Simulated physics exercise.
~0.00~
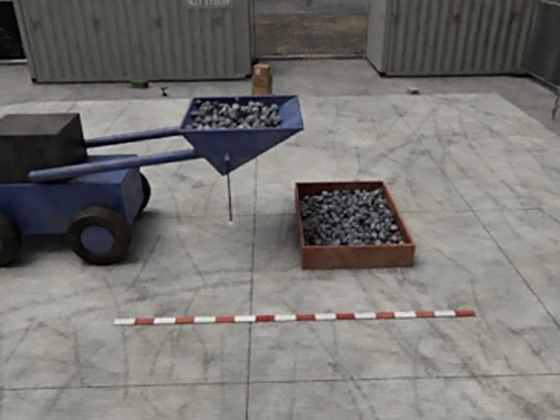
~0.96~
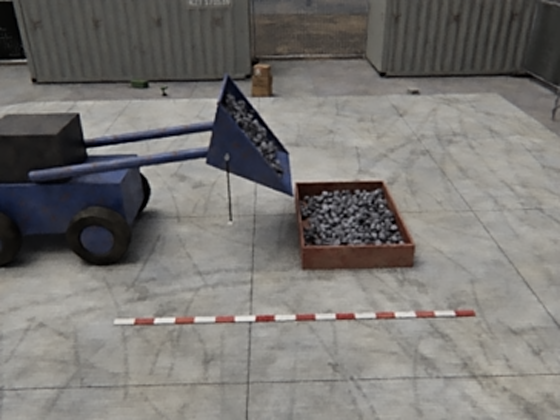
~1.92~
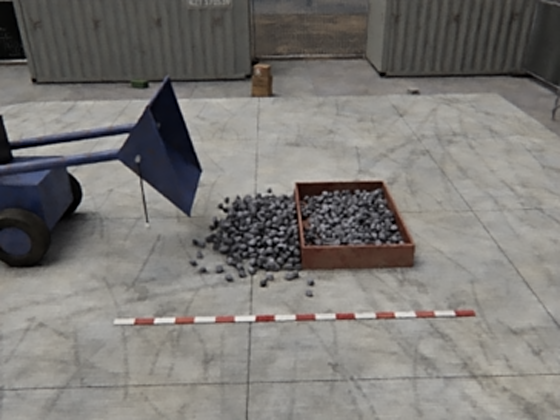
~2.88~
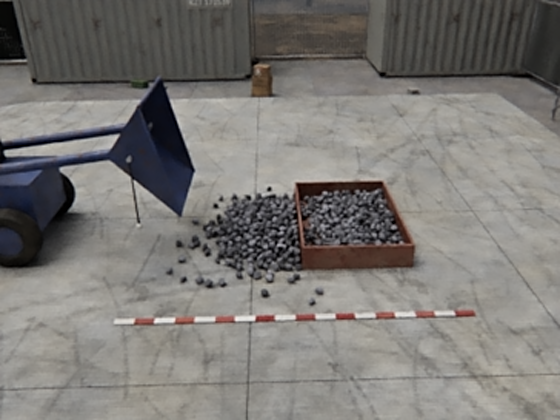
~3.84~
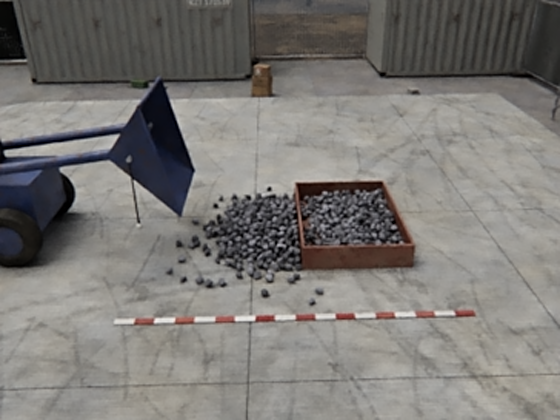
A blue wheeled loader on the left holds a raised bucket of dark grey stones beside a low reddish-brown bin already filled with similar stones, with a red-and-white striped staff lying on the concrete in front. The bucket tips forward to the right, and its load begins to slide toward the lower lip. It tips further as the loader backs away to the left, and the stones spill onto the ground short of the bin. They settle in a loose heap against its left side, a few scattered around. The emptied bucket stays tilted, and everything rests still.
